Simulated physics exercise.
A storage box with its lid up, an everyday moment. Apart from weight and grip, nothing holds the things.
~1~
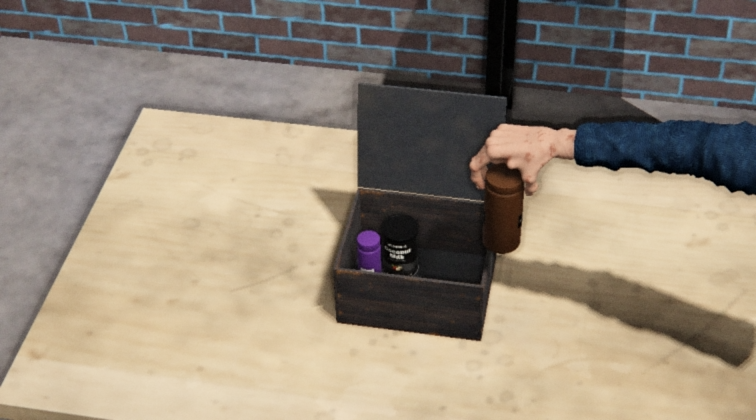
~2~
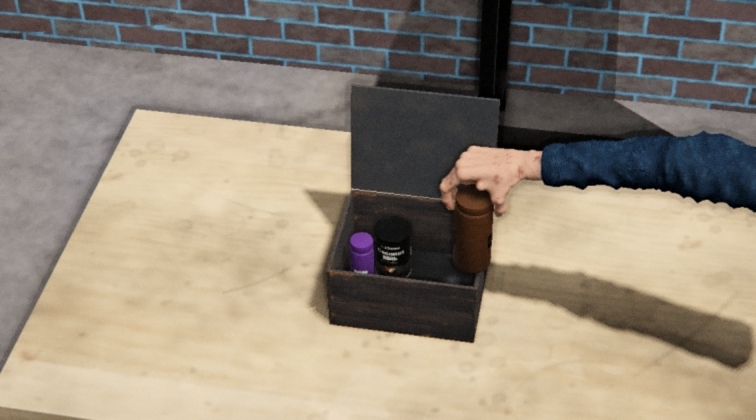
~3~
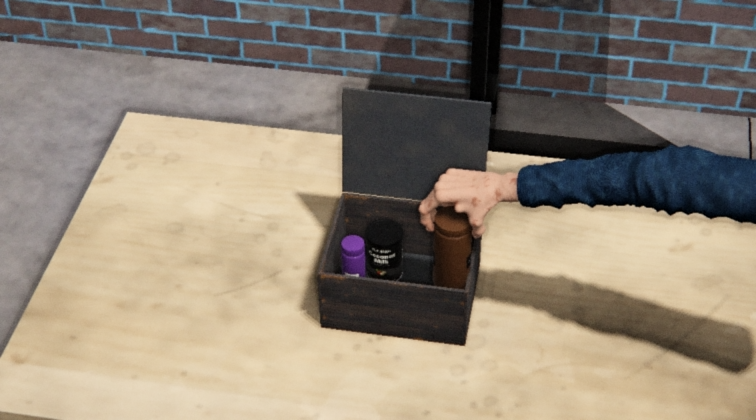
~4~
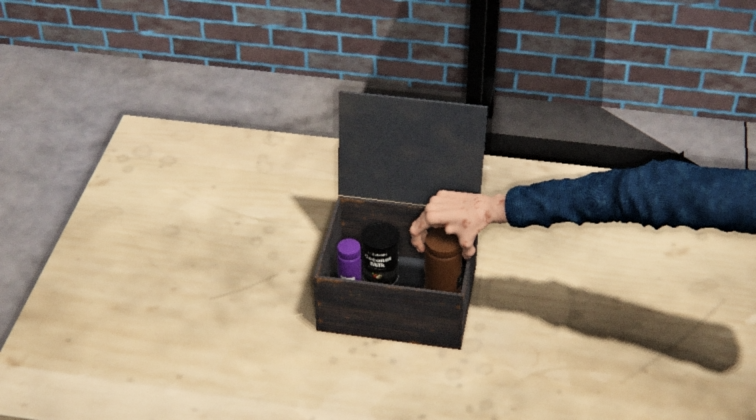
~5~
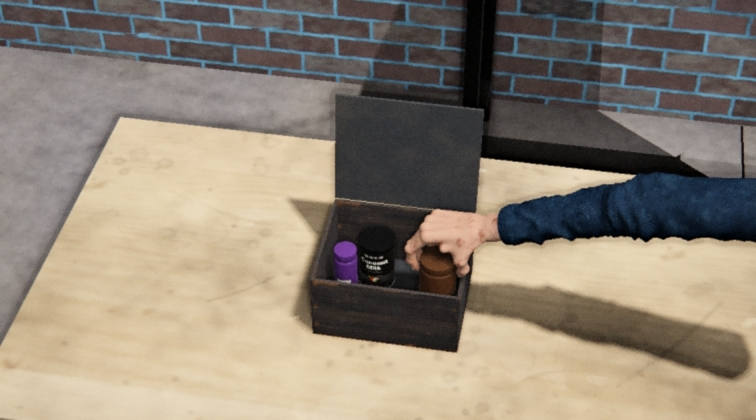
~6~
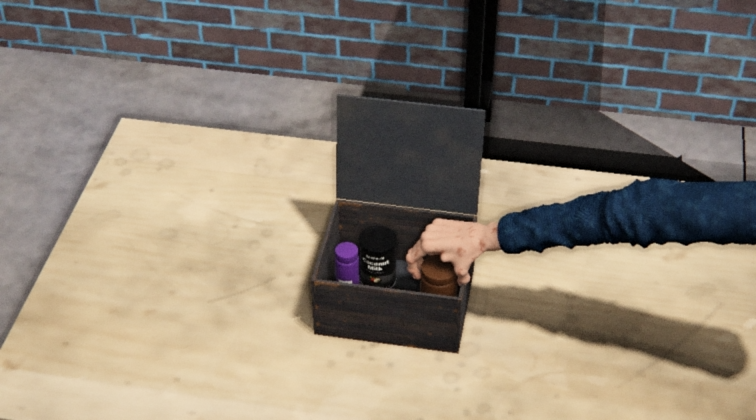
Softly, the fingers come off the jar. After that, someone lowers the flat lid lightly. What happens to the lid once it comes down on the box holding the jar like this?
The lid will stay lifted.
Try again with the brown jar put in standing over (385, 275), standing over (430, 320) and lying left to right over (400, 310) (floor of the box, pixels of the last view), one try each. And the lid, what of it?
On the first go it can't shut, on the second it can't shut, and on the third it comes down fully.
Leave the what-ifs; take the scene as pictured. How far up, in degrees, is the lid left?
I'd put it at roughly 8°.
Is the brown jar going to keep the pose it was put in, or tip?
By the end it has kept its angle.
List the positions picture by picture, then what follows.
In the first frame, still above its spot; brown jar (503, 209); black tin (400, 248).
In the second frame, still above its spot; brown jar (474, 229); black tin (393, 250).
In the third frame, still above its spot; brown jar (452, 250); black tin (384, 253).
In the fourth frame, still above its spot; brown jar (443, 270); black tin (380, 256).
In the fifth frame, still above its spot; brown jar (437, 288); black tin (377, 259).
In the sixth frame, put in, still held; black tin (378, 260).
Then, 1.30 s on from there, lid 78° above the rim.
Then, 1.90 s on from there, lid 37° above the rim.
Then, 3.30 s on from there, lid 8° above the rim.
In the end, lid 8° above the rim; all 3 unmoved. At the end, from the last picture's camera, brown jar near (438, 297).
